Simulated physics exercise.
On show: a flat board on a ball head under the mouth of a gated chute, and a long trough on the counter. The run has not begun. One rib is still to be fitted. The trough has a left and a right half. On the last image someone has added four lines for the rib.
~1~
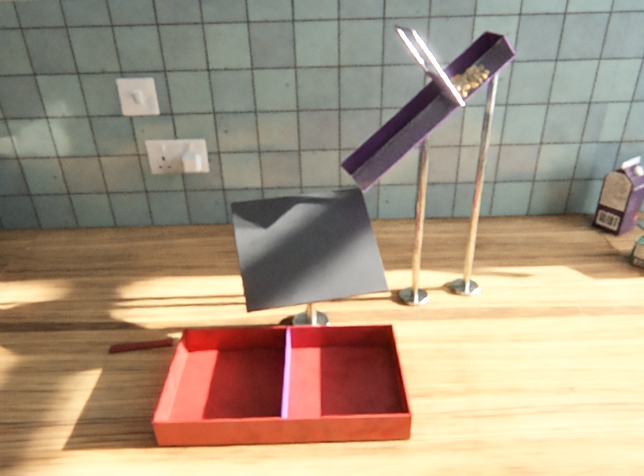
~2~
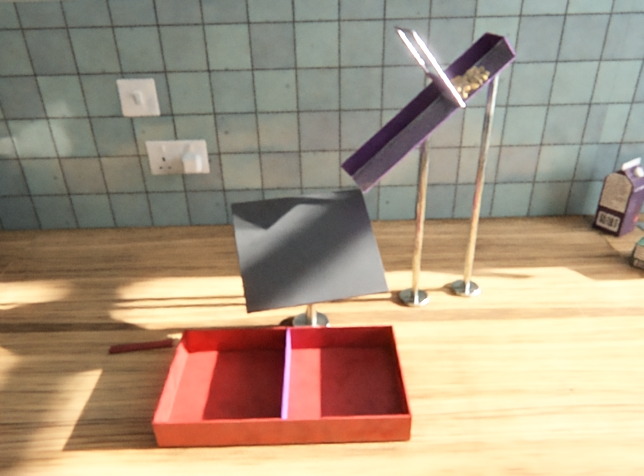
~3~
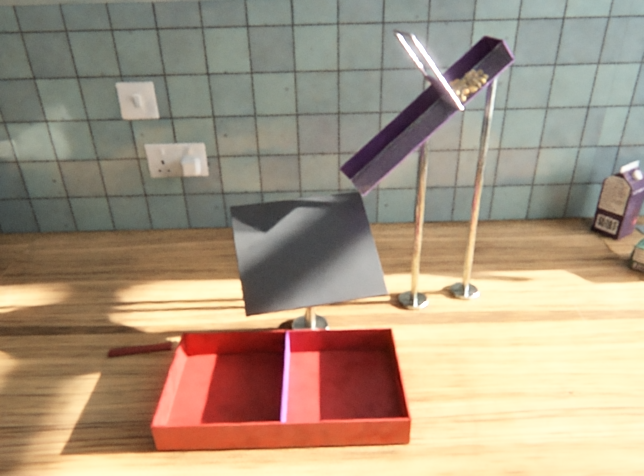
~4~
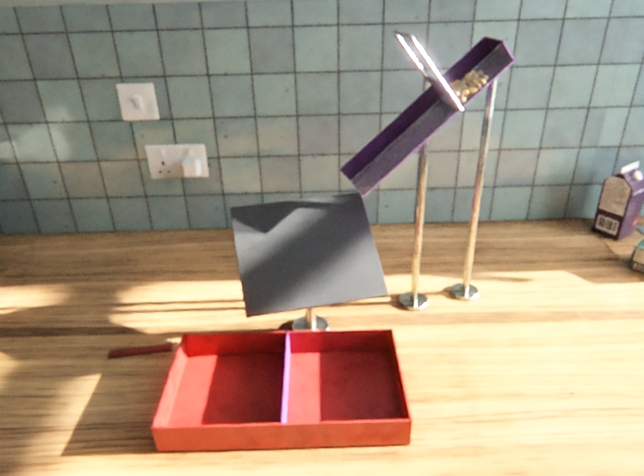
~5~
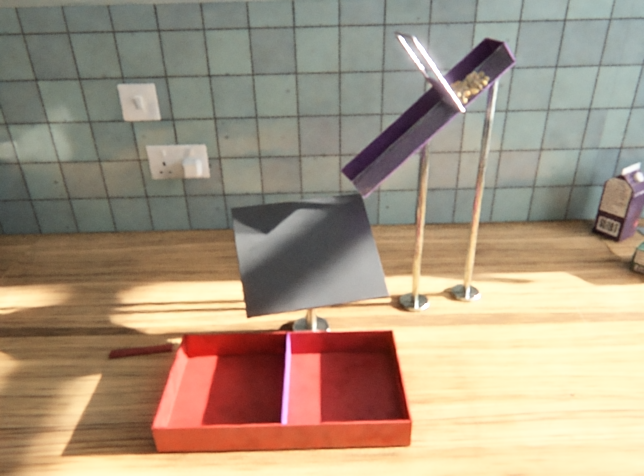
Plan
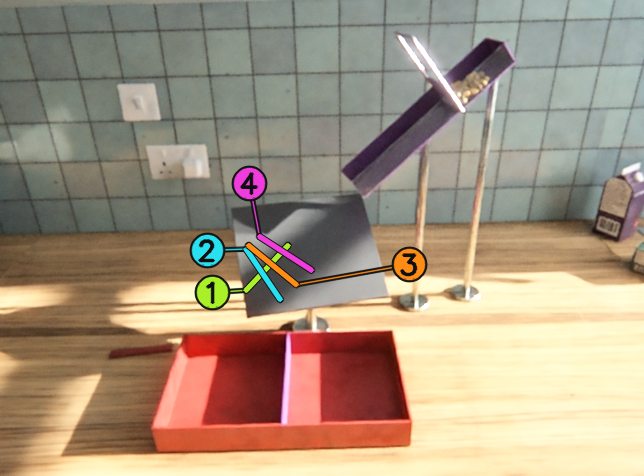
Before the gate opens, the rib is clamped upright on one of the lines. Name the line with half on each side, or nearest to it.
Go for 1.
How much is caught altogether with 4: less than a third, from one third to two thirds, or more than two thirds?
Line 4 gives more than two thirds.
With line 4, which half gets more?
The right half.
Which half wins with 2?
More lands on the right.
On the marked copy, line 1 from (288, 245) to (246, 290); line 2 from (246, 249) to (280, 299); line 3 from (248, 245) to (296, 284); line 4 from (259, 236) to (311, 270).
If 1 is chosen, of what is caught, about half in the left half, about half in the right.
If 2 is chosen, of what is caught, a small part in the left half, nearly all in the right.
If 3 is chosen, of what is caught, a stray few in the left half, nearly all in the right.
If 4 is chosen, of what is caught, a small part in the left half, nearly all in the right.
